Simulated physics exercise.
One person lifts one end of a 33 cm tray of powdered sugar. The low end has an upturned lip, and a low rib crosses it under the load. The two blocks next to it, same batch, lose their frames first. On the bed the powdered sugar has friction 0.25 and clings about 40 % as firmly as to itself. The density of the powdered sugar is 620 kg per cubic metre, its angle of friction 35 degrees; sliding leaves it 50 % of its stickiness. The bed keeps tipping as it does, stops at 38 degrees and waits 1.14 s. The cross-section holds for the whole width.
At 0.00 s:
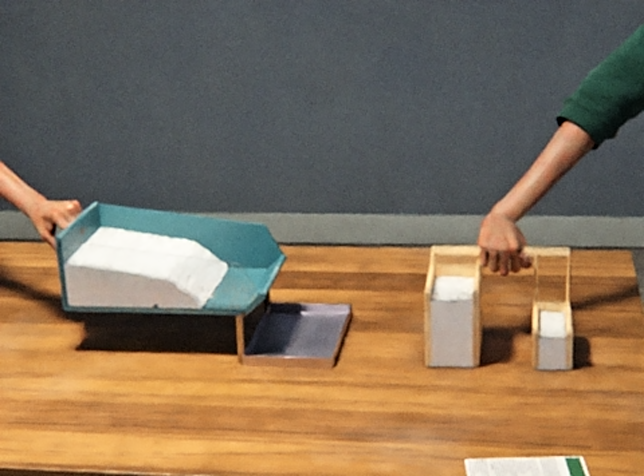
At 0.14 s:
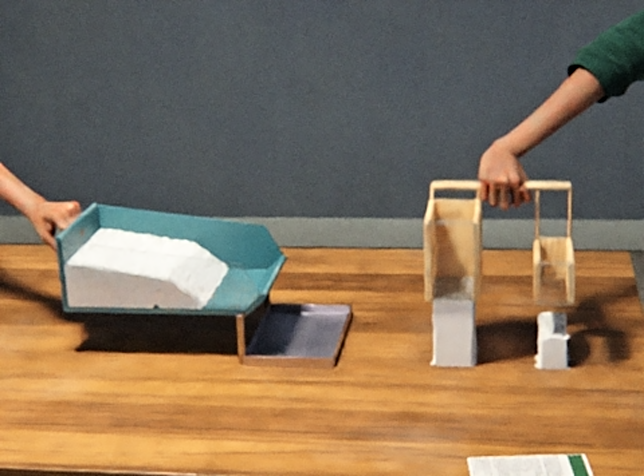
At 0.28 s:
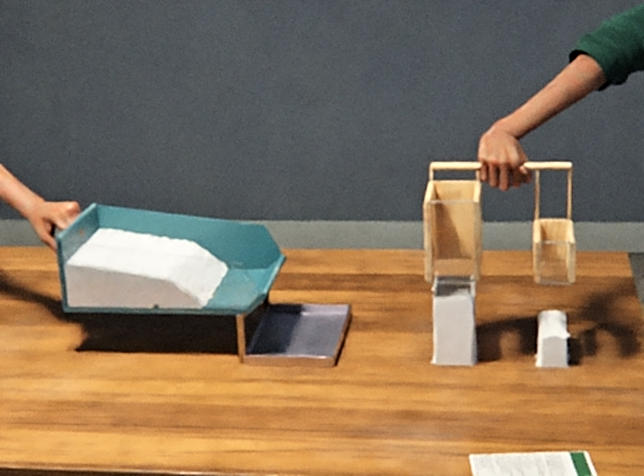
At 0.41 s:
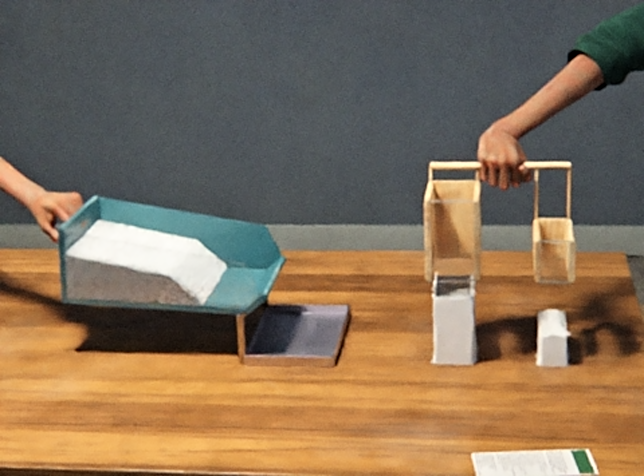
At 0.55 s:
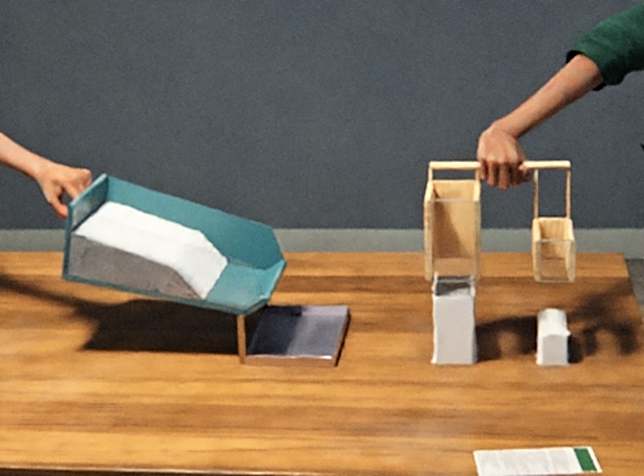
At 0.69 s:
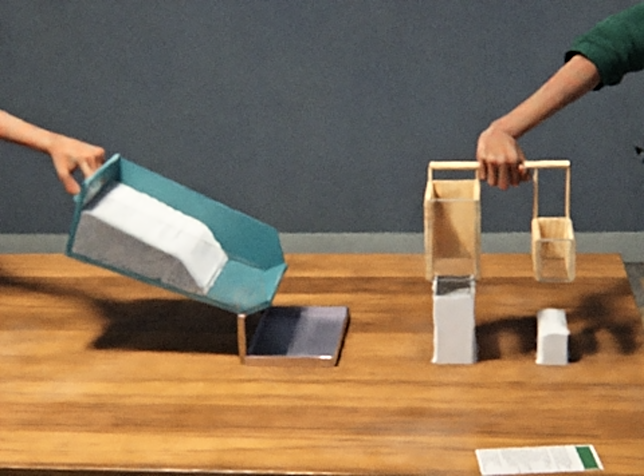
A hand lifts wooden holders off two white blocks, then another tilts a teal tray.
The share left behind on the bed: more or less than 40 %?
The result is more than 40 %.
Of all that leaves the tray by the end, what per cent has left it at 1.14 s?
About 0 %.
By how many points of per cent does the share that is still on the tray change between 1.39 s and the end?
Some 35 per cent.
After 0.90 s, the tilt is 32 degrees and 100 % is on the bed.
After 1.14 s, the tilt is 38 degrees and 100 % is on the bed.
After 1.39 s, the tilt is 38 degrees and 98 % is on the bed.
After 1.63 s, the tilt is 38 degrees and 79 % is on the bed.
After 2.20 s, the tilt is 38 degrees and 61 % is on the bed.
